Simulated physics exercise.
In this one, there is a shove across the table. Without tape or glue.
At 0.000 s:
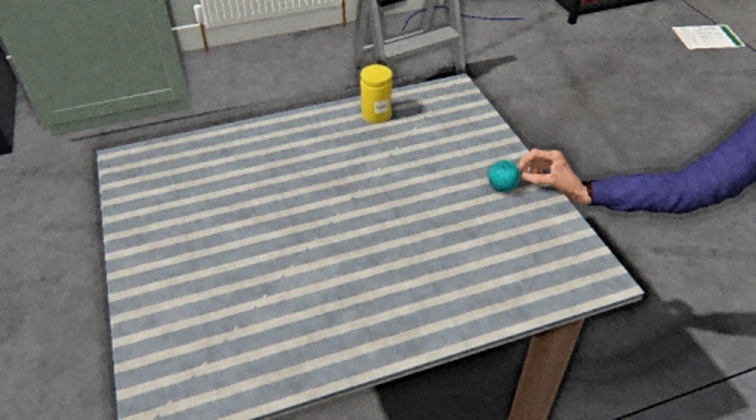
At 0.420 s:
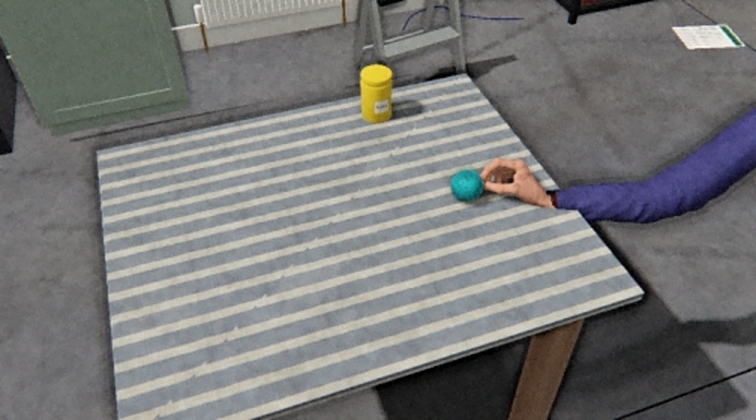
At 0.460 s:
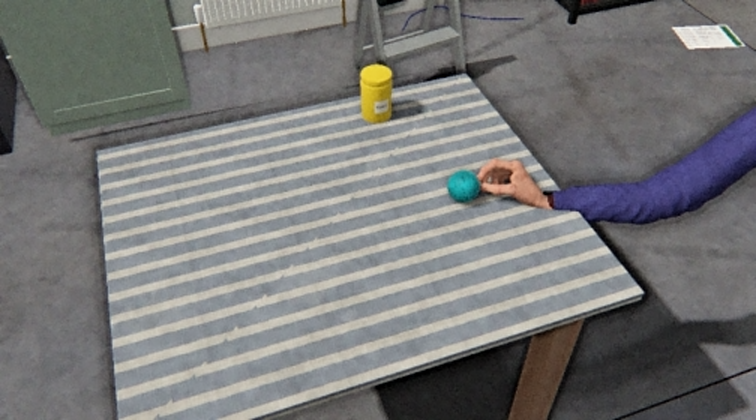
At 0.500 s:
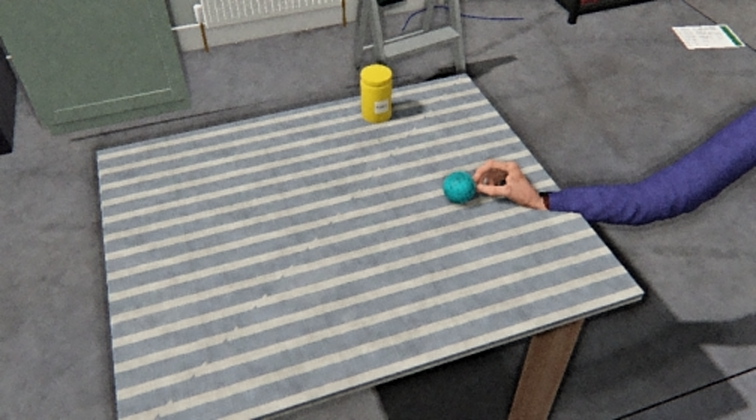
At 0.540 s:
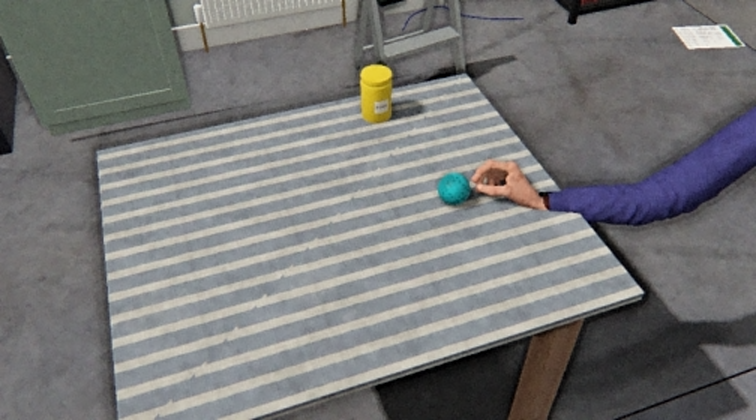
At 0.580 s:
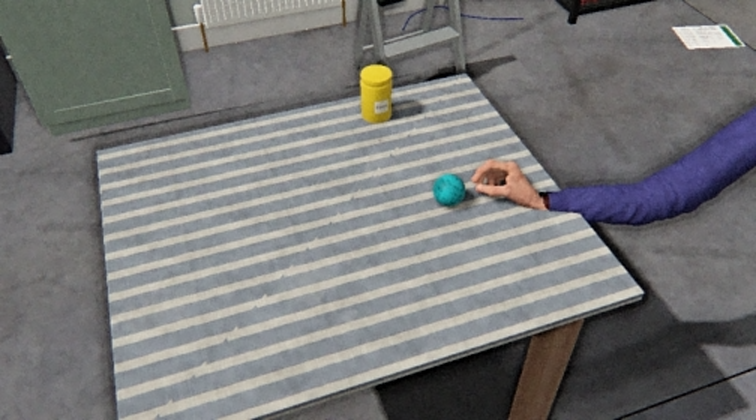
The clip shows a hand in a purple sleeve pushing a turquoise ball leftward across a striped table near a yellow container; the hand then stays nearly still while the ball moves slightly farther left, away from the fingers.
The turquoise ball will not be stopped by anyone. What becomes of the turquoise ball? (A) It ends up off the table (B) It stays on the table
B.
By 0.78 s, turquoise ball moved about its own width near (428, 196).
By 1.08 s, turquoise ball moved well along near (407, 201).
When it is over (1.9 s), moved from the start, turquoise ball. End places, in pixels of the last picture, turquoise ball near (398, 203).
